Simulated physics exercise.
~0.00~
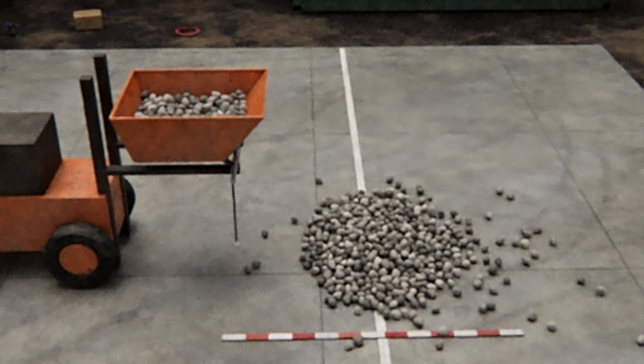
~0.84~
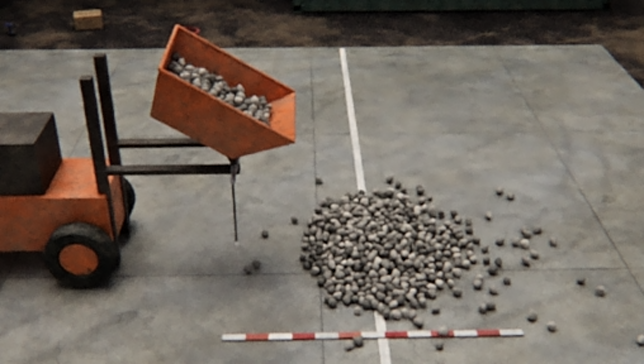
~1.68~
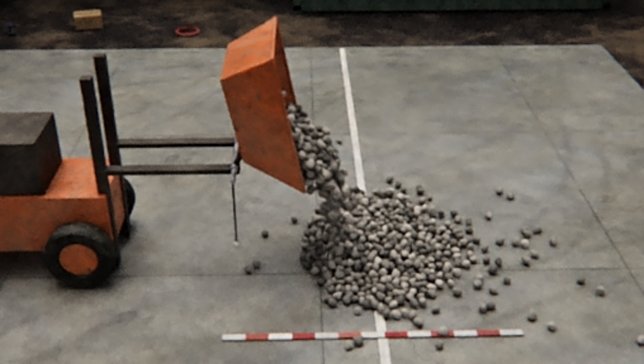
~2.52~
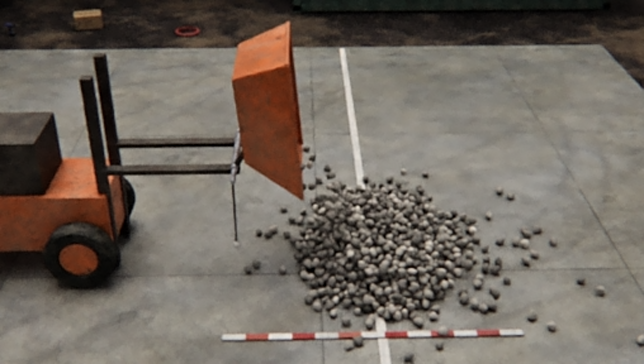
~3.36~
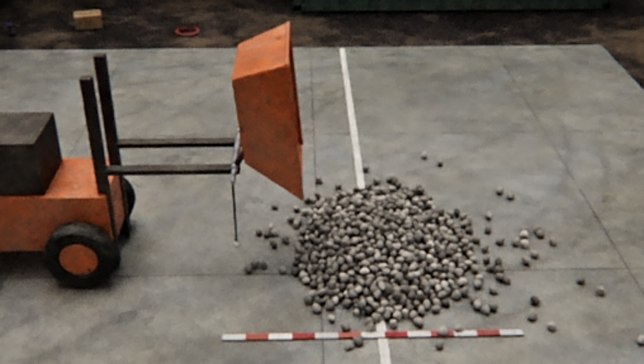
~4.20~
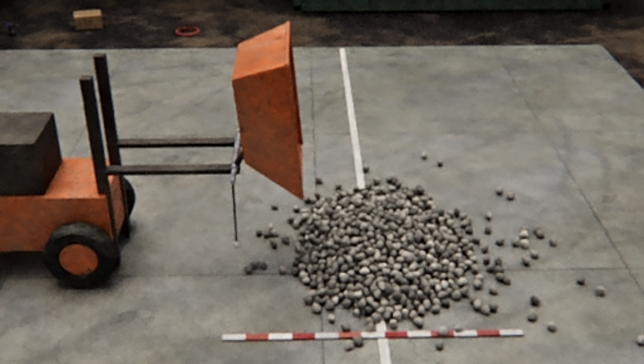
A grey concrete floor with a painted white line is seen from above at a fixed, slightly angled view. At the left stands an orange and black forklift-like machine holding an orange skip of grey stones, with a loose pile of similar stones lying across the line to the right and a red-and-white striped strip in front. The skip tips to the right, its stones sliding toward the lower edge. It tilts steeply and the stones pour onto the pile. The last ones tumble and settle, leaving the skip tipped nearly upright above a broader, still heap straddling the line.
